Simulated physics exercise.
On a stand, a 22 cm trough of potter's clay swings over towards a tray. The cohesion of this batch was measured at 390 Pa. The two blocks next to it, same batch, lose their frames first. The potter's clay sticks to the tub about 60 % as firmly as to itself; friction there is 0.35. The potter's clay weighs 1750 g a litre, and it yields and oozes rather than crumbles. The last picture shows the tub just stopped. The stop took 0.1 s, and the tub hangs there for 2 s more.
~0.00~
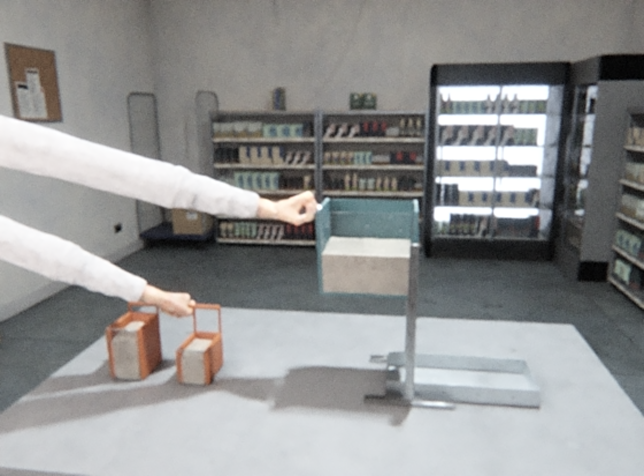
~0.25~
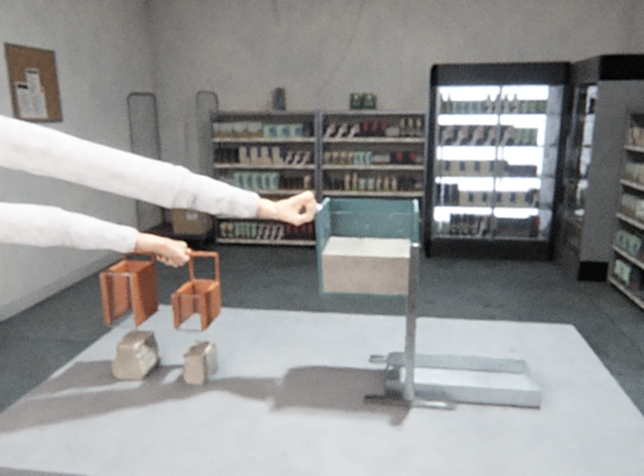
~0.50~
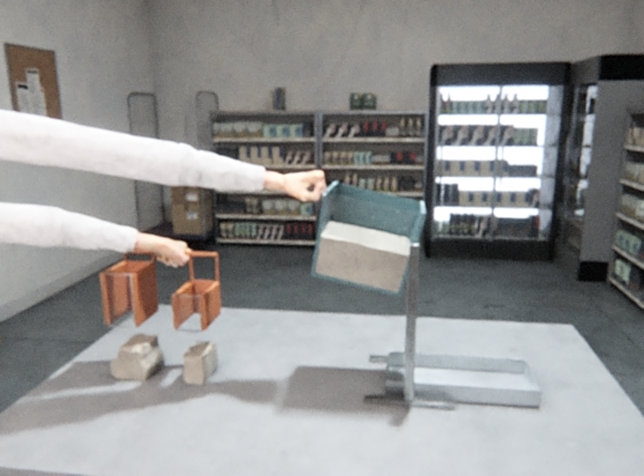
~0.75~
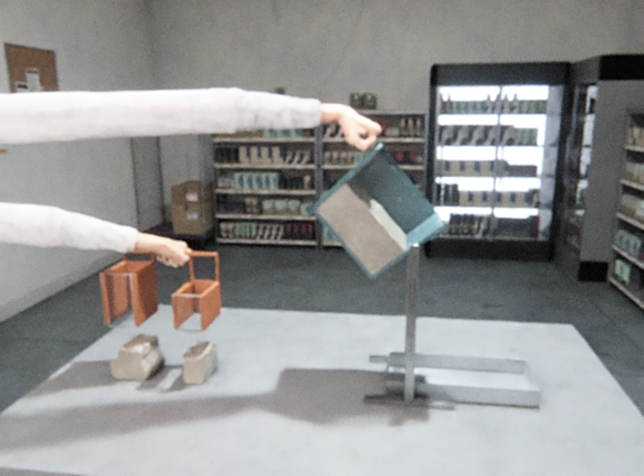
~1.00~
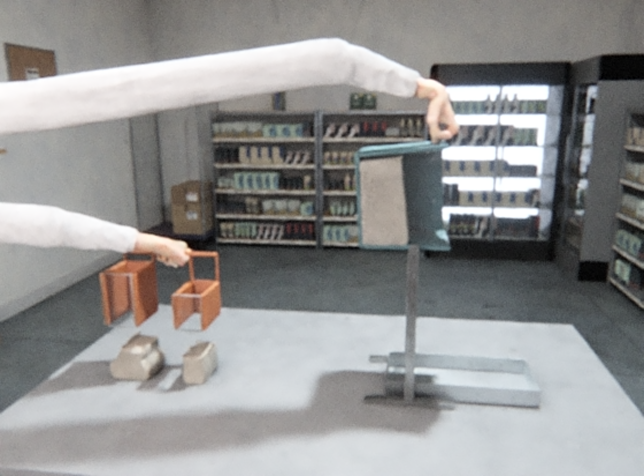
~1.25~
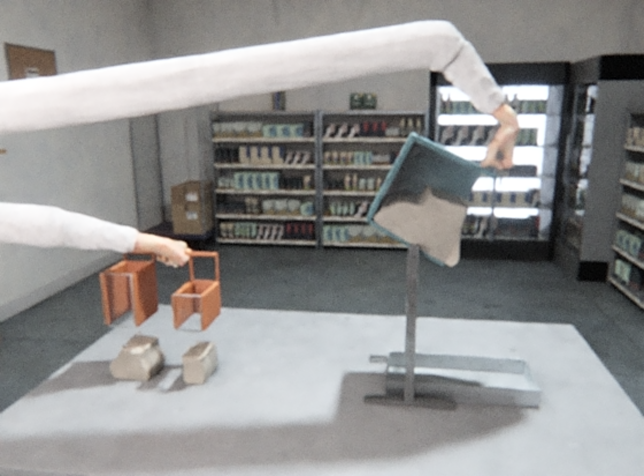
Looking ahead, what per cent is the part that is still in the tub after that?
It comes to some 0 %.
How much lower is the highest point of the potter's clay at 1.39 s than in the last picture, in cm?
Some 7 cm.
By 1.39 s, the tub is at 117 degrees and holds 37 %.
By 1.56 s, the tub is at 117 degrees and holds 9 %.
By 1.73 s, the tub is at 117 degrees and holds 0 %.
By 1.90 s, the tub is at 117 degrees and holds 0 %.
By 3.25 s, at the end, the tub is at 117 degrees and holds 0 %.
